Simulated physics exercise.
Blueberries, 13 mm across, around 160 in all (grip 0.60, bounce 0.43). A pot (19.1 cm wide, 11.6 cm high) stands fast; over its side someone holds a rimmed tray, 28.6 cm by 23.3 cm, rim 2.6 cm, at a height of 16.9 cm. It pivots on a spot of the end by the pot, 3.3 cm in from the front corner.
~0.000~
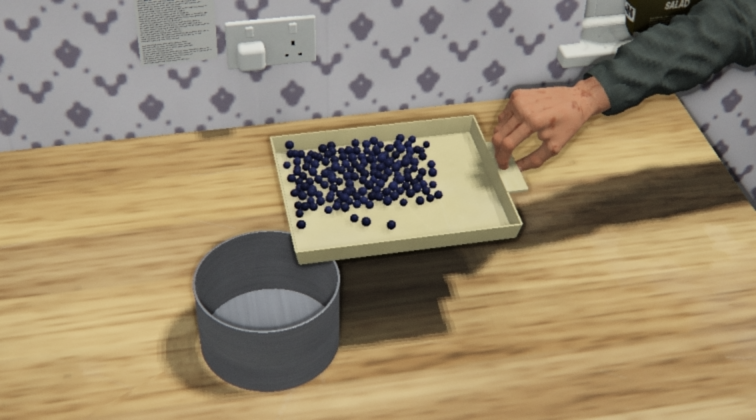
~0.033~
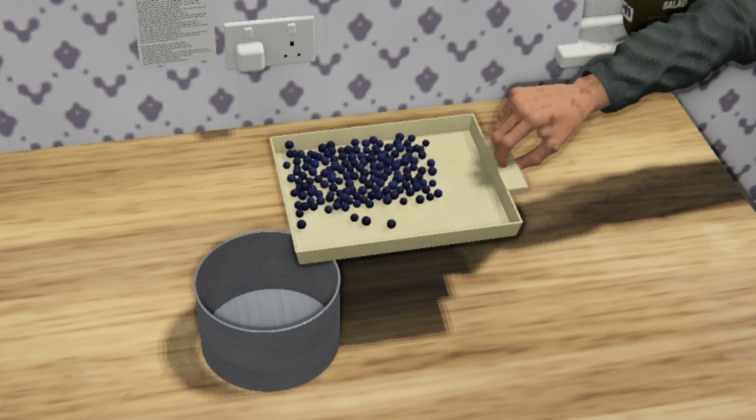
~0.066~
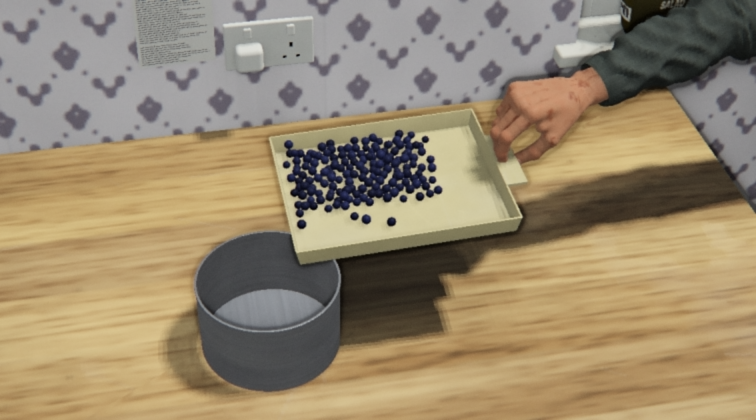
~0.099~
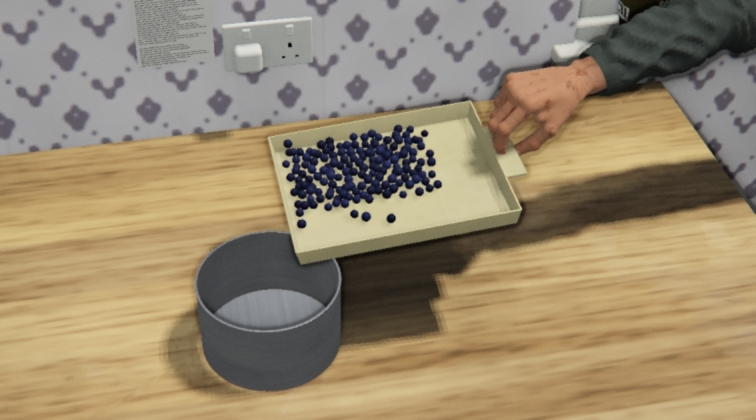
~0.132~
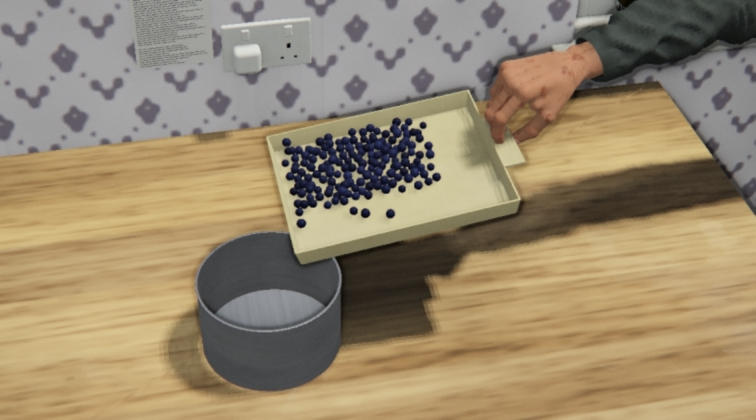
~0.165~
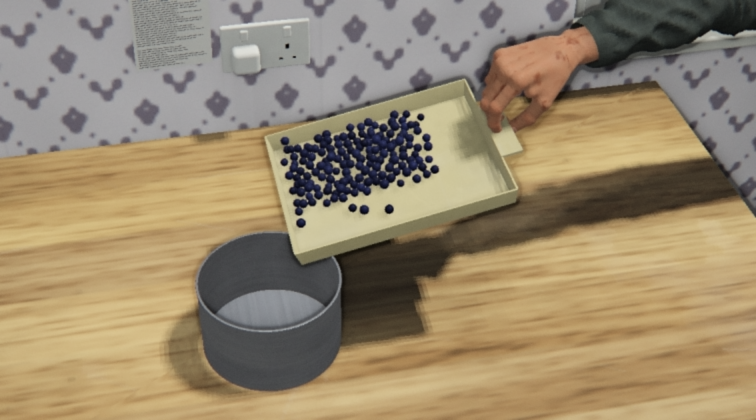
A hand held a shallow cream tray of small dark blue balls beside a grey pot on a wooden counter, then slowly raised its right end slightly while the balls stayed bunched together.
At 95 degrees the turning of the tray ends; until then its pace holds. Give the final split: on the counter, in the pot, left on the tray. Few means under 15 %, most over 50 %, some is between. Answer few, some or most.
Counter: Some, pot: Most, tray: Few.
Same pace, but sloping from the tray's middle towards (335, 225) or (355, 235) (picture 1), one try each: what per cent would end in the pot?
About 95 and 75 per cent.
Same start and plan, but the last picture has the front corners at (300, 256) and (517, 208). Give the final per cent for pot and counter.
Pot 55, counter 45.
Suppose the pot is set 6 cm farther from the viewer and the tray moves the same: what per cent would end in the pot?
Then about 80 per cent.
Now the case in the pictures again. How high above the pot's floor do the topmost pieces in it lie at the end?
Roughly 2.5 cm.
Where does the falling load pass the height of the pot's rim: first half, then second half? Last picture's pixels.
At about (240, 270), then at (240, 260).
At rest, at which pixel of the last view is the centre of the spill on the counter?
Near (189, 292).
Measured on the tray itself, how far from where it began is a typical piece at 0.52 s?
Roughly 4 cm.
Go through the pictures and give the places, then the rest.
Tray tilt 0 degrees, front corners at (299, 249) and (517, 222); middle of the pieces at (365, 174); pot at (267, 279), in the first picture.
Tray tilt 1 degrees, front corners at (300, 249) and (517, 220); middle of the pieces at (365, 173), in the second picture.
Tray tilt 2 degrees, front corners at (300, 249) and (517, 215); middle of the pieces at (364, 171), in the third picture.
Tray tilt 5 degrees, front corners at (299, 249) and (517, 208), lowest corner left front; middle of the pieces at (364, 168), in the fourth picture.
Tray tilt 8 degrees, front corners at (299, 250) and (515, 198), lowest corner left front; middle of the pieces at (363, 164), in the fifth picture.
Tray tilt 12 degrees, front corners at (298, 250) and (513, 188), lowest corner left front; middle of the pieces at (361, 159); pot at (269, 279). The tray's pace is about 115 degrees a second, in the sixth picture.
After 0.52 s, tilt 52 degrees; the tray holds 100 %, the pot 0 %.
After 0.76 s, tilt 79 degrees; the tray holds 95 %, the pot 0 %.
After 1.11 s, tilt 95 degrees; the tray holds 20 %, the pot 45 %.
By 2.1 s all is still; counter 35 %, pot 65 %, tray 0 %.
